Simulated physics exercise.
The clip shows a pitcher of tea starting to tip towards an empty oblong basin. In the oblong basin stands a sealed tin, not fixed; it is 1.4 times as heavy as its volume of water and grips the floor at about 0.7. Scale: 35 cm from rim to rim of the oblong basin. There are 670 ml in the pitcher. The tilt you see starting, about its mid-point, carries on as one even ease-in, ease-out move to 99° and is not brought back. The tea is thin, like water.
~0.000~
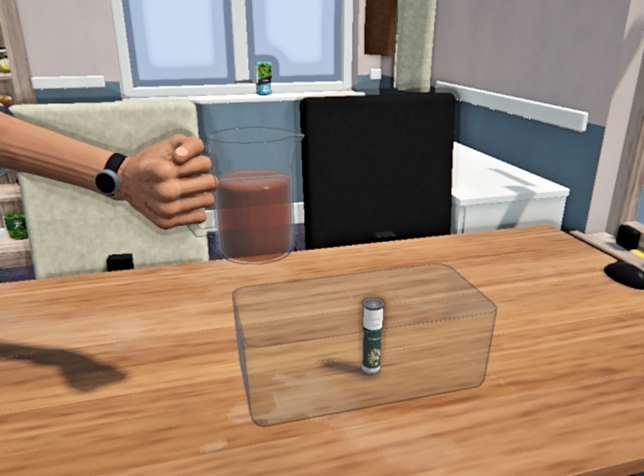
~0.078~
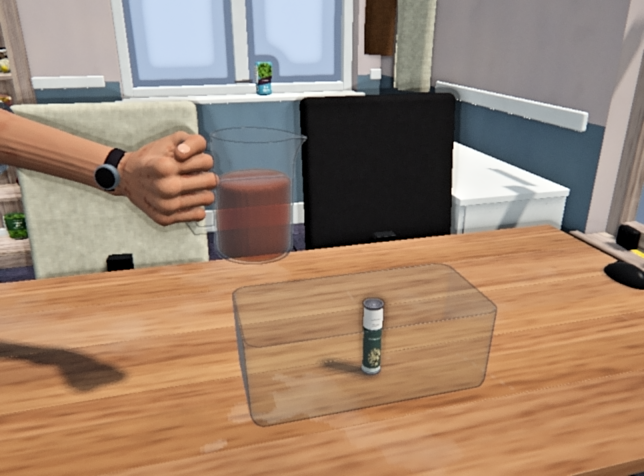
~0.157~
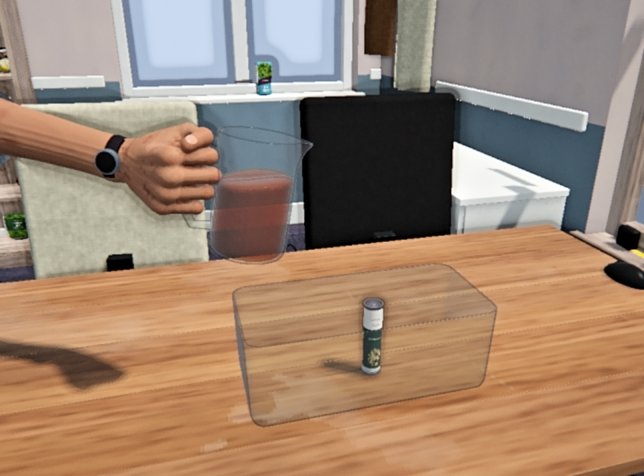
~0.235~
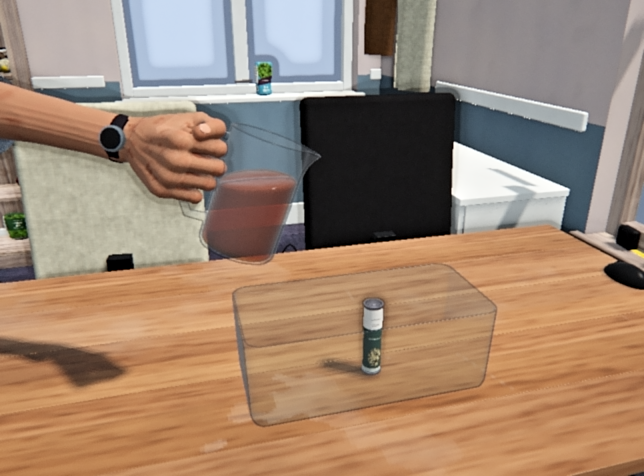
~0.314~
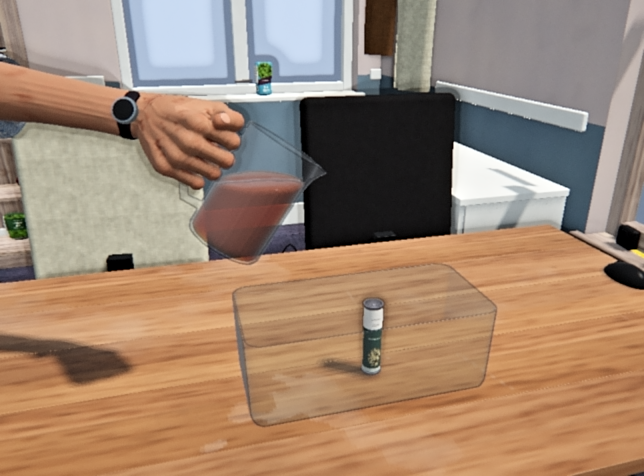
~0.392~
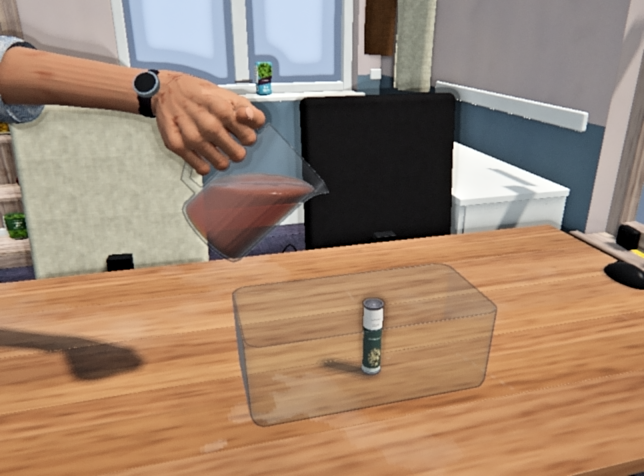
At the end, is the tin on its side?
The tin falls.
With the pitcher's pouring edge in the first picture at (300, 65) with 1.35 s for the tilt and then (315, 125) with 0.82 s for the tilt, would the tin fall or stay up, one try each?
First it stays up; then it stays up.
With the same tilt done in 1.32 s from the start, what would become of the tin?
Then it topples.
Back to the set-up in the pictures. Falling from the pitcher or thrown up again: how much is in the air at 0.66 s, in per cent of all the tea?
Near 20 in a hundred.
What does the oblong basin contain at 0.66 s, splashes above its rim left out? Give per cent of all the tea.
Some 5 per cent.
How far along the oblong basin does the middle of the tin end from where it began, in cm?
About 8.0 cm.
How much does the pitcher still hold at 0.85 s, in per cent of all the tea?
Near 32 in a hundred.
Then, 0.66 s in, the tilt is 93° and 75 per cent is still to pour; the tin stands where it began.
Then, 0.85 s in, the tilt is 99° and 32 per cent is still to pour; the tin leans 9°.
Then, 1.06 s in, the tilt is 99° and 12 per cent is still to pour; the tin lies on its side.
Then, 1.28 s in, the tilt is 99° and 4 per cent is still to pour; the tin lies on its side.
Finally, the tin lies on its side.
